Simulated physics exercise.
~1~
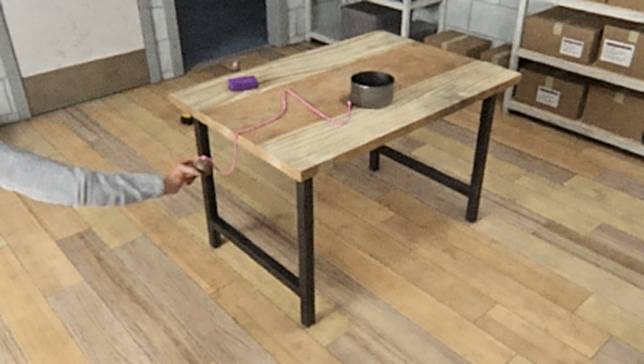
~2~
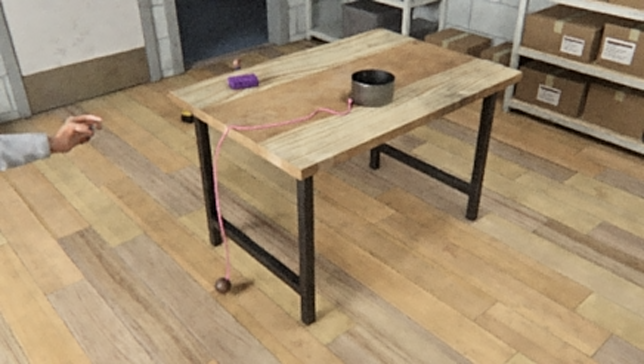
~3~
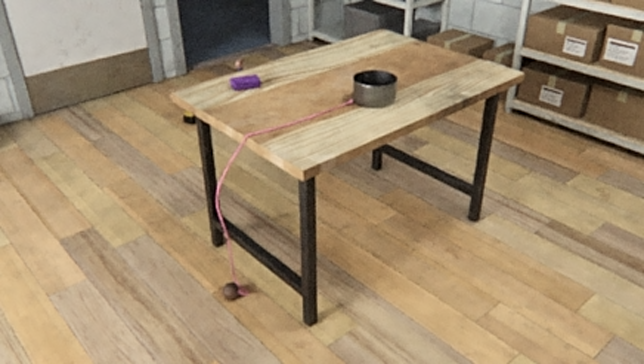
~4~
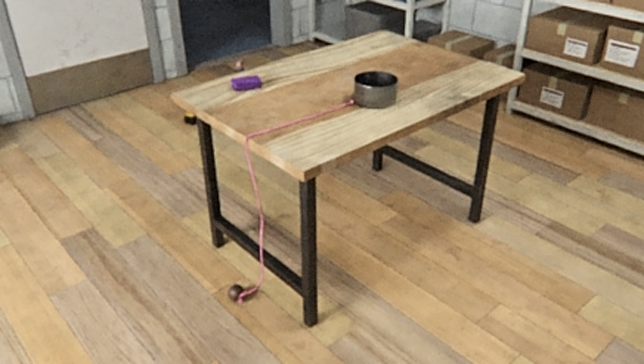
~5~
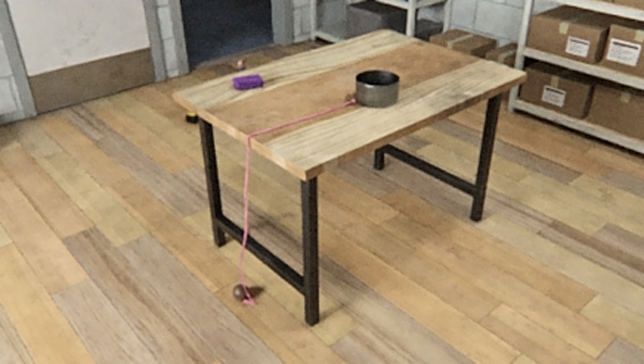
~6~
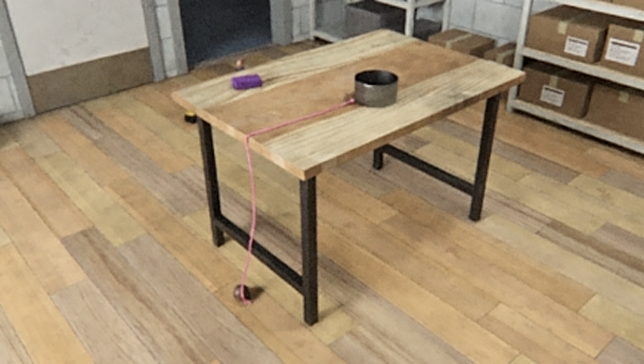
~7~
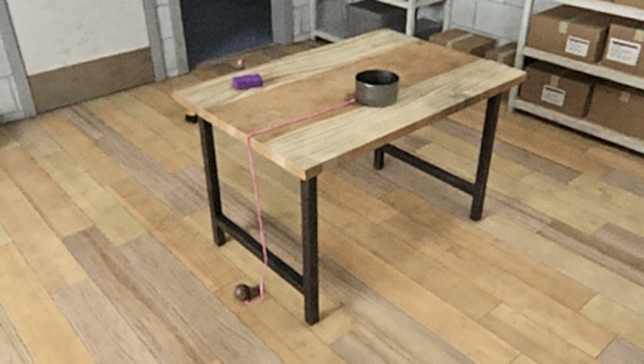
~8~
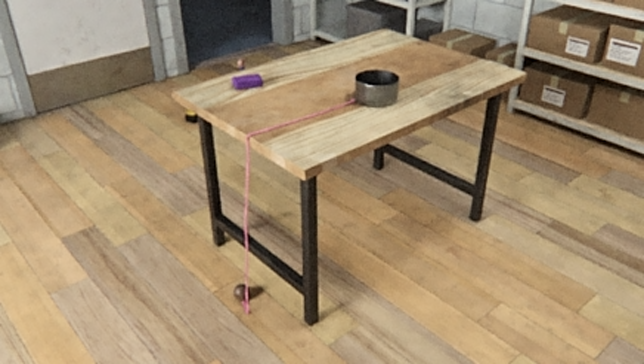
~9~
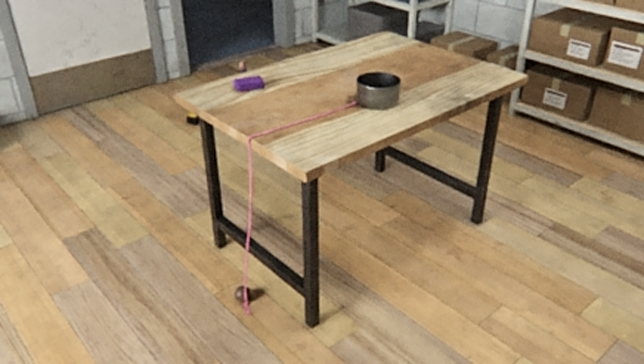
A brown ball on a pink string is held beside the left end of a wooden workbench with black legs, seen from above at an angle in a room with a plank floor. The string runs across the tabletop to a dark grey pot near the far right side, while a purple sponge lies toward the left and boxes fill shelves behind. The hand lets go and draws back out of view, and the ball drops to the floor. The string shifts and hangs over the bench's edge. The ball ends on the floor, with the pot and sponge still in place.
